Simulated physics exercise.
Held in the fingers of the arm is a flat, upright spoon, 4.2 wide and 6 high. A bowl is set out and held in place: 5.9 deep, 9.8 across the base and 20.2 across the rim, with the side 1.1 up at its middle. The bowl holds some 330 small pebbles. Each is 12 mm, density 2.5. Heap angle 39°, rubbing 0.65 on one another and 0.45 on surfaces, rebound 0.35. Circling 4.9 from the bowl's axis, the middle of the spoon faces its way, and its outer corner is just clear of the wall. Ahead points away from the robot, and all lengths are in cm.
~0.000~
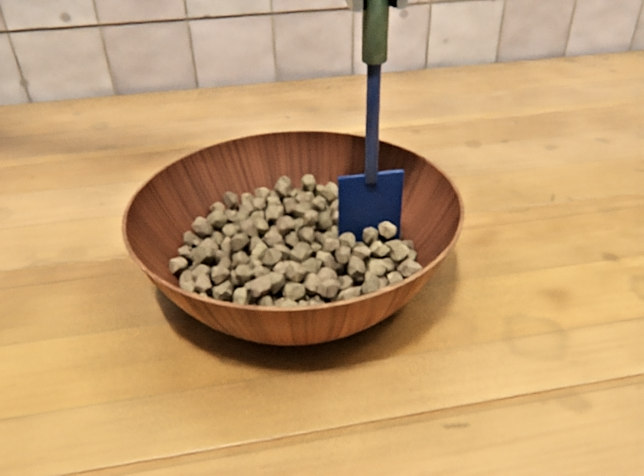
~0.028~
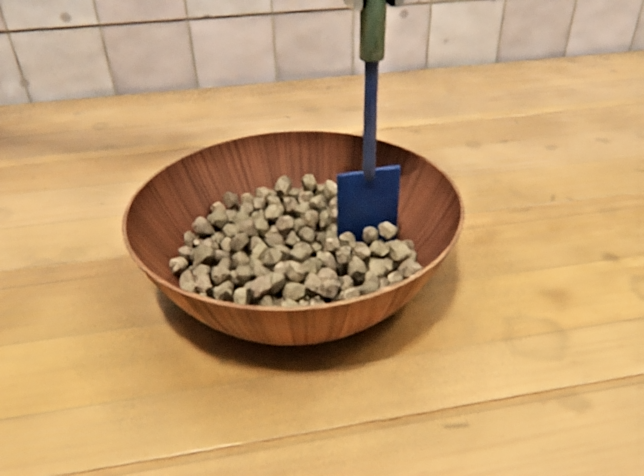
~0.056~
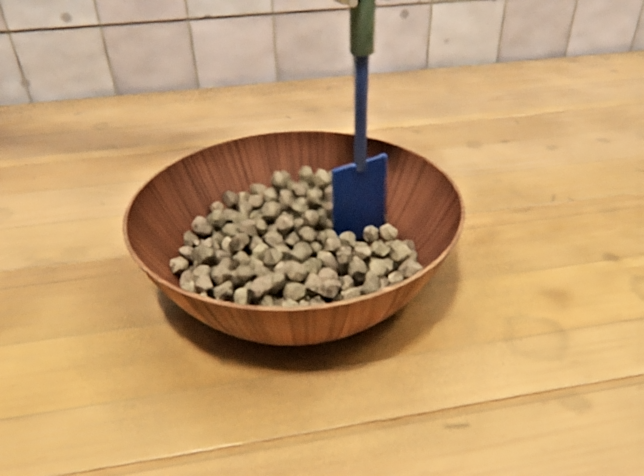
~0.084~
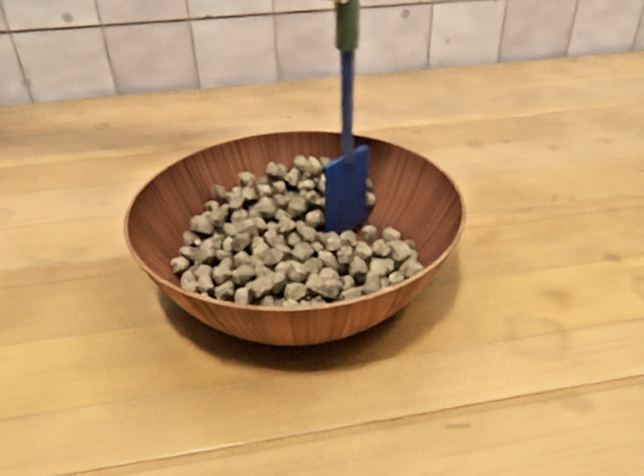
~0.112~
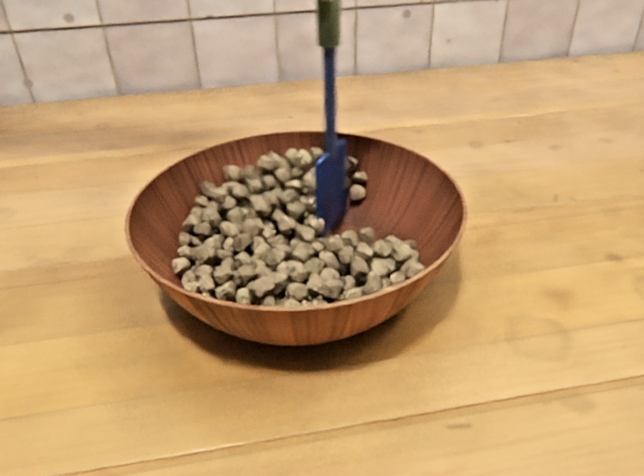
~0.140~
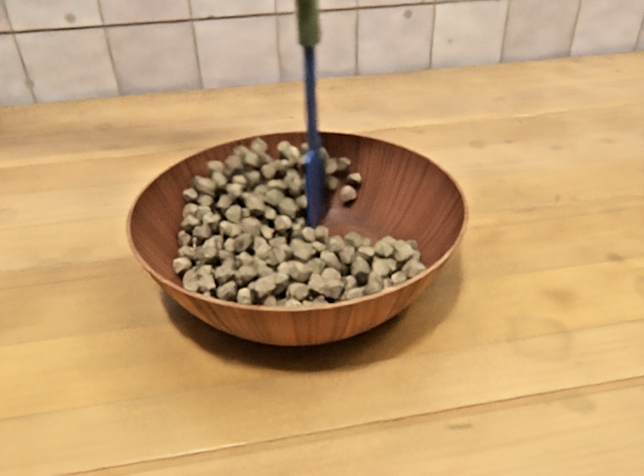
The clip shows a blue, flat-bladed tool standing upright in a brown bowl of small grey-green pebbles on a wooden surface; it sweeps leftward through them while turning edge-on, pushing pebbles up toward the bowl's back and exposing bare bowl behind it.
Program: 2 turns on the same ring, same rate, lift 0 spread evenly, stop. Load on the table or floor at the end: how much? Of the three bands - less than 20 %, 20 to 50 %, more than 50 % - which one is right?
The right band is 20 to 50 %.
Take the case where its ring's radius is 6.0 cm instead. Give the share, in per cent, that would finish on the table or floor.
Then about 35 per cent.
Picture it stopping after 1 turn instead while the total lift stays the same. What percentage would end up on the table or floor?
That would give some 20 percent.
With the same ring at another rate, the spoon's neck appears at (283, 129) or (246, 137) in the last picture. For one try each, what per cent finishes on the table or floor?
Roughly 45 per cent on the first try and 60 per cent on the second.
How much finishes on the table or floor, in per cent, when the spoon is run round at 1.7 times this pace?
I'd put it near 55 %.
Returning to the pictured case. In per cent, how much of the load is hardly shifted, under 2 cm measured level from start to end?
I'd guess close to 5 percent of the load.
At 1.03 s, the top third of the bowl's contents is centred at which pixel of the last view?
The centre lies near (250, 286) in the last picture.
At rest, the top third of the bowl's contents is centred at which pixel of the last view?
At about (352, 187).
After 0.58 s, 325° round, highest piece 8 above the table; 280 in the bowl, 45 on the table or floor, 6 in flight or on the tool.
After 1.03 s, 221° round, highest piece 8 above the table; 236 in the bowl, 85 on the table or floor, 10 in flight or on the tool.
After 1.45 s, 0° round, highest piece 6 above the table; 202 in the bowl, 128 on the table or floor, 1 in flight or on the tool.
After 2.15 s, 0° round, highest piece 6 above the table; 202 in the bowl, 129 on the table or floor.
In the end, 202 in the bowl, 129 on the table or floor. That is 39 % on the table or floor.
